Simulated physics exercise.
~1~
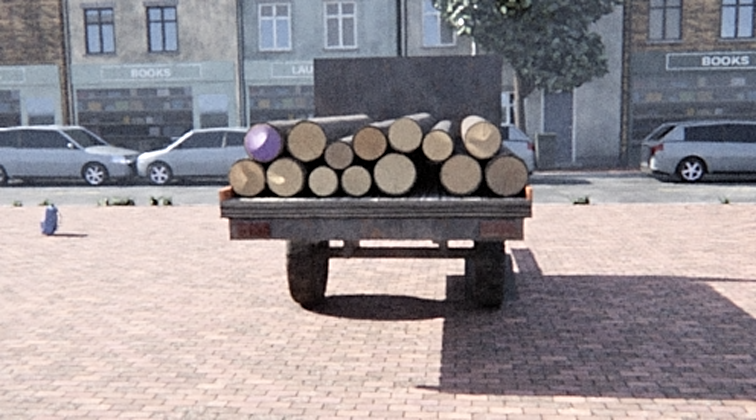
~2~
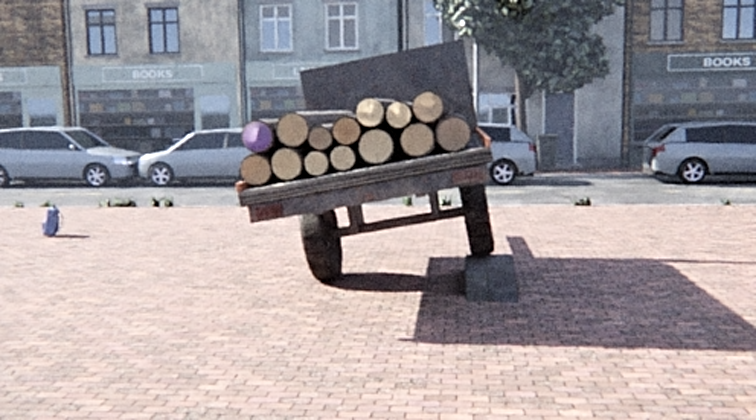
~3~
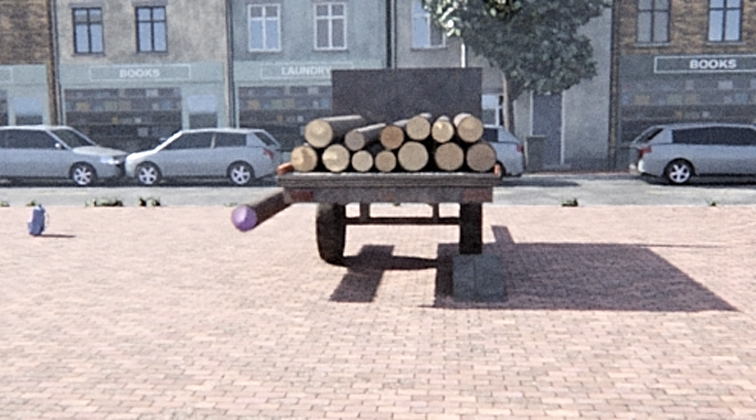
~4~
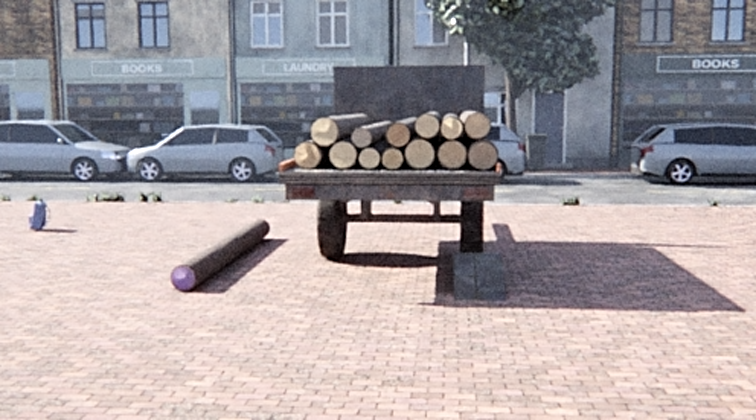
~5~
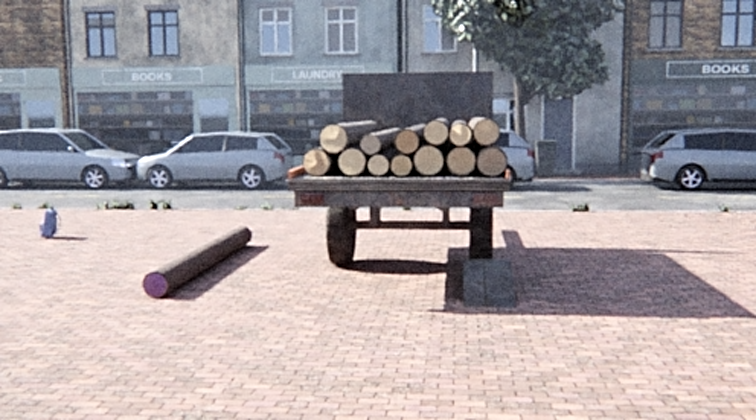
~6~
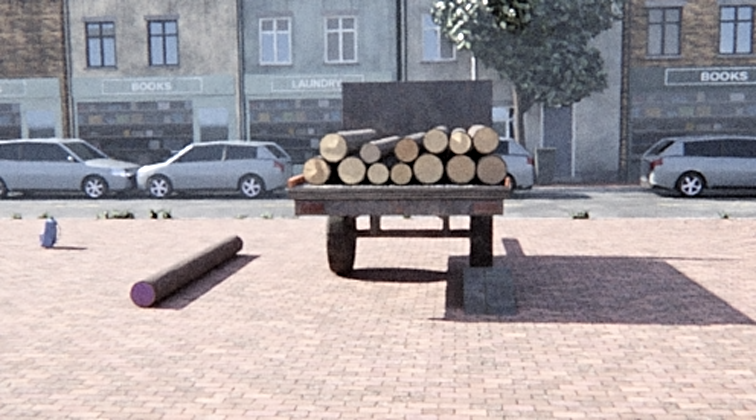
In the video, a flat trailer stacked with timber poles tilts as one wheel rides over a low block on a brick square, then drops level, and the purple-ended pole falls off the left side, rolls slightly left and ends up lying on the ground.
